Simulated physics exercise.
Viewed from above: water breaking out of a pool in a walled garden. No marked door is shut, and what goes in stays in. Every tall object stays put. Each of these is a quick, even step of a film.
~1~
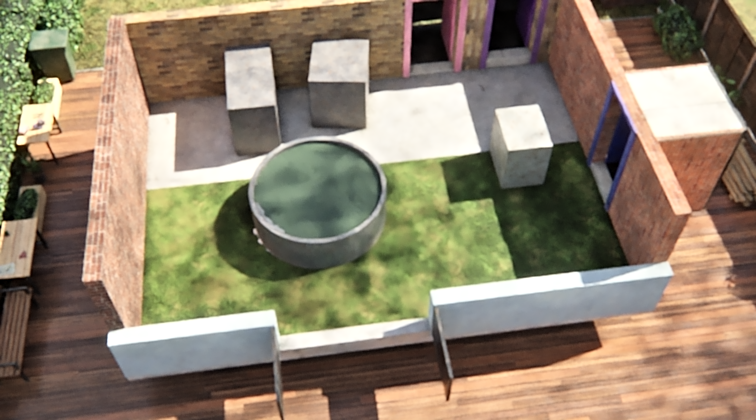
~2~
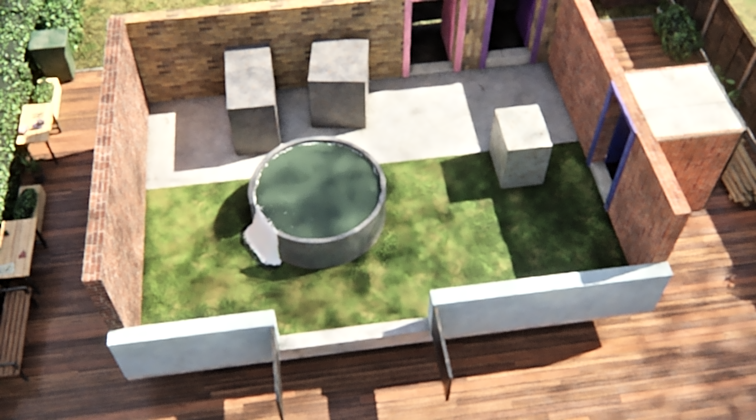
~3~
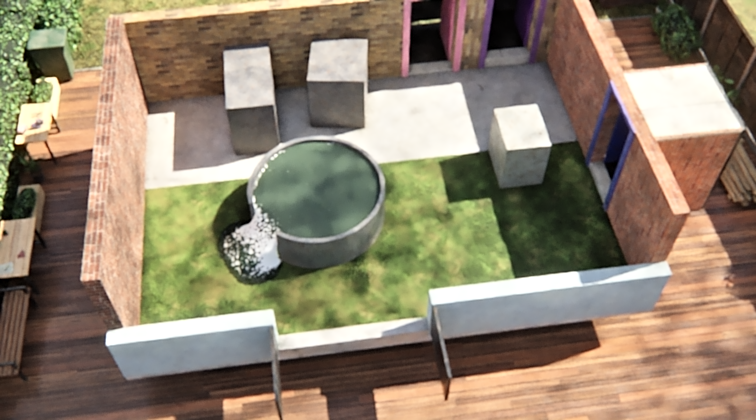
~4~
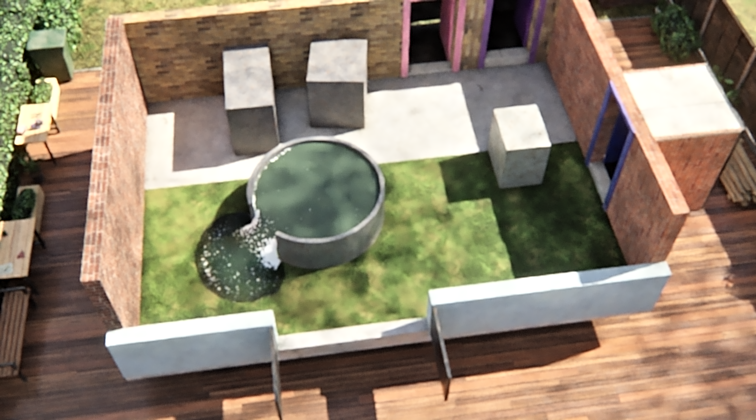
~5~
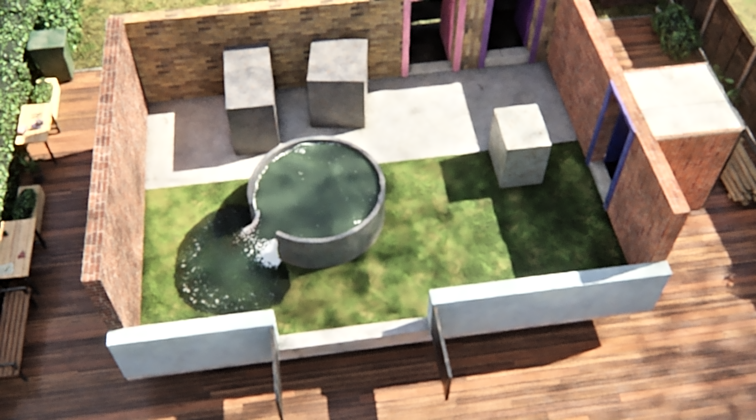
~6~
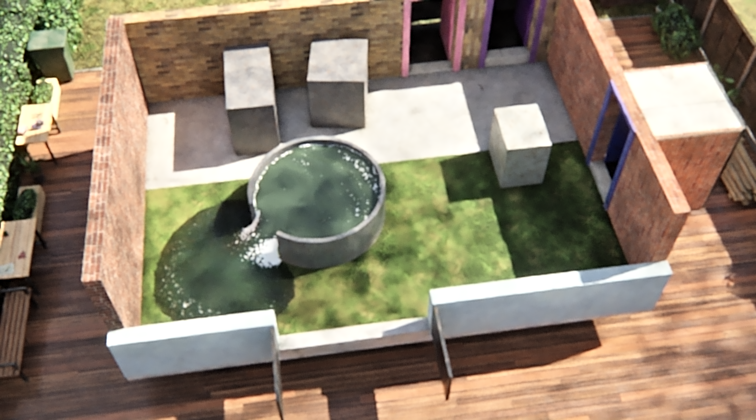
The clip opens on a round grey pool full of still, dark green water on the grass of a brick-walled garden. Water bursts out through the pool's lower left side in a white gush, then spreads left and downward across the lawn as a widening dark, foam-flecked sheet.
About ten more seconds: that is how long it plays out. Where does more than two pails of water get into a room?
My prediction: The blue door will let through no more than two buckets. The purple door will let through no more than two buckets. The pink door will let through no more than two buckets.
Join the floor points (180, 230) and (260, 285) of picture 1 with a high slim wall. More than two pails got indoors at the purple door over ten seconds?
Checked one by one, purple remains beneath the mark.
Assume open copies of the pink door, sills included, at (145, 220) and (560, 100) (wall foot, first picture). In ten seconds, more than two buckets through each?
Well, the first one overshoots and the other one doesn't reach it.
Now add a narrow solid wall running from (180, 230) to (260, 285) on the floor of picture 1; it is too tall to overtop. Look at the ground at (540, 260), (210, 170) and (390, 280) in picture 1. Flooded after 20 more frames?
The first spot is untouched, the second swamped, the third swamped.
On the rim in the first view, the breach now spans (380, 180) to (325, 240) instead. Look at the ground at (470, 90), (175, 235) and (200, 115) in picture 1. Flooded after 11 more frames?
Bone-dry, bone-dry, bone-dry.
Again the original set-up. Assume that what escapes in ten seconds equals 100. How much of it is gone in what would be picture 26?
I'd estimate some 5 per cent.
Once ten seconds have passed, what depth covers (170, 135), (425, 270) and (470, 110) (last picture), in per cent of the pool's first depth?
The three come to some 16, 6 and 0 per cent respectively.
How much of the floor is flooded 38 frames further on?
That works out to some 45 in a hundred.
A moment on, water covers 15 % of the floor; the blue door not reached, the purple door not reached, the pink door not reached.
Next, water covers 20 % of the floor; the blue door not reached, the purple door not reached, the pink door not reached.
Then, water covers 35 % of the floor; the blue door not reached, the purple door not reached, the pink door not reached.
Later, water covers 45 % of the floor; the blue door not reached, the purple door not reached, the pink door not reached.
In the end, water covers 65 % of the floor; the blue door not reached, the purple door not reached, the pink door not reached.
